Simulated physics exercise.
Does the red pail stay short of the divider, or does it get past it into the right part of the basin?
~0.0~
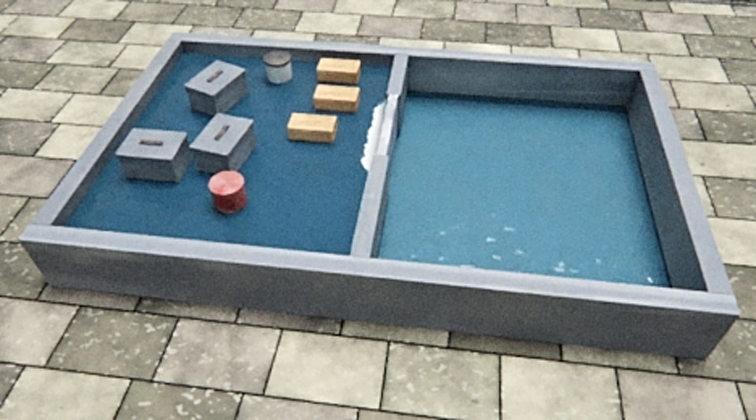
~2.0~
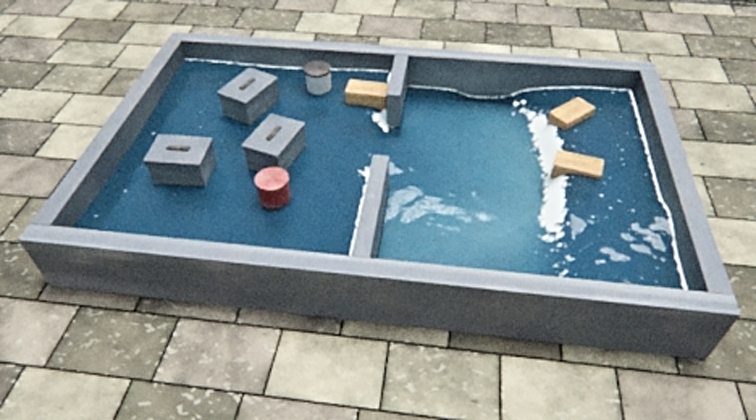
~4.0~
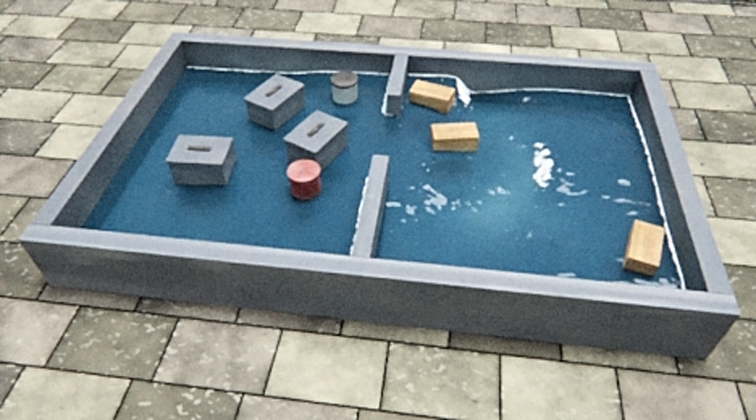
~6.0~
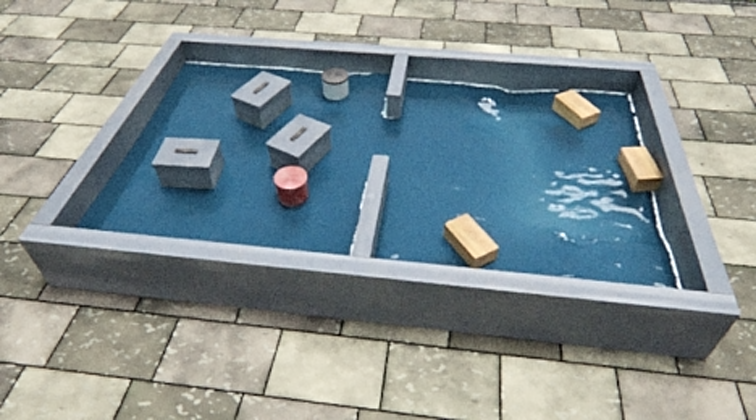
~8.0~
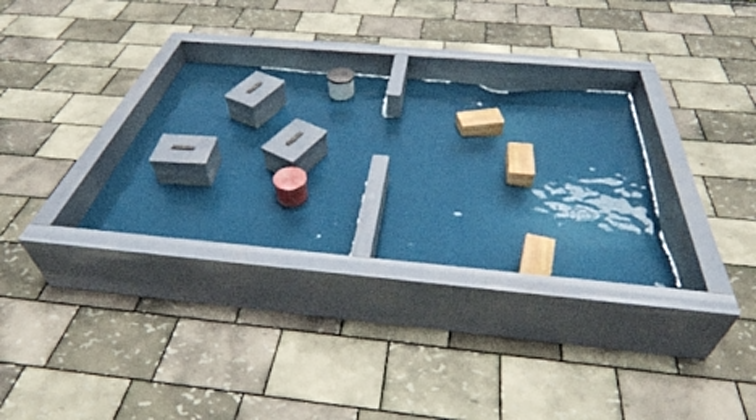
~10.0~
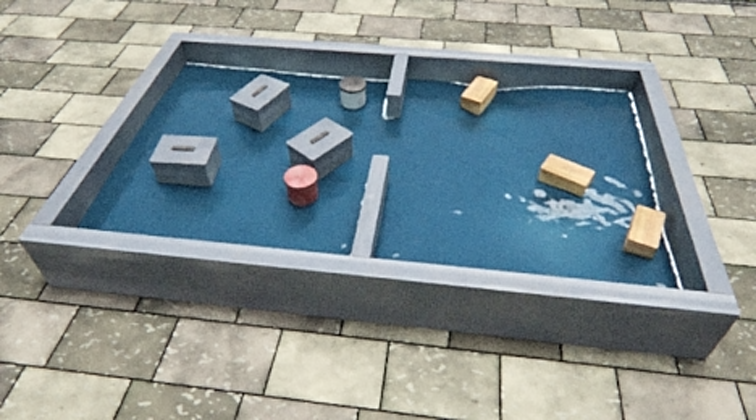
The red pail stays short of the divider. It drifts a little to the right but is still floating in the left part at the end.
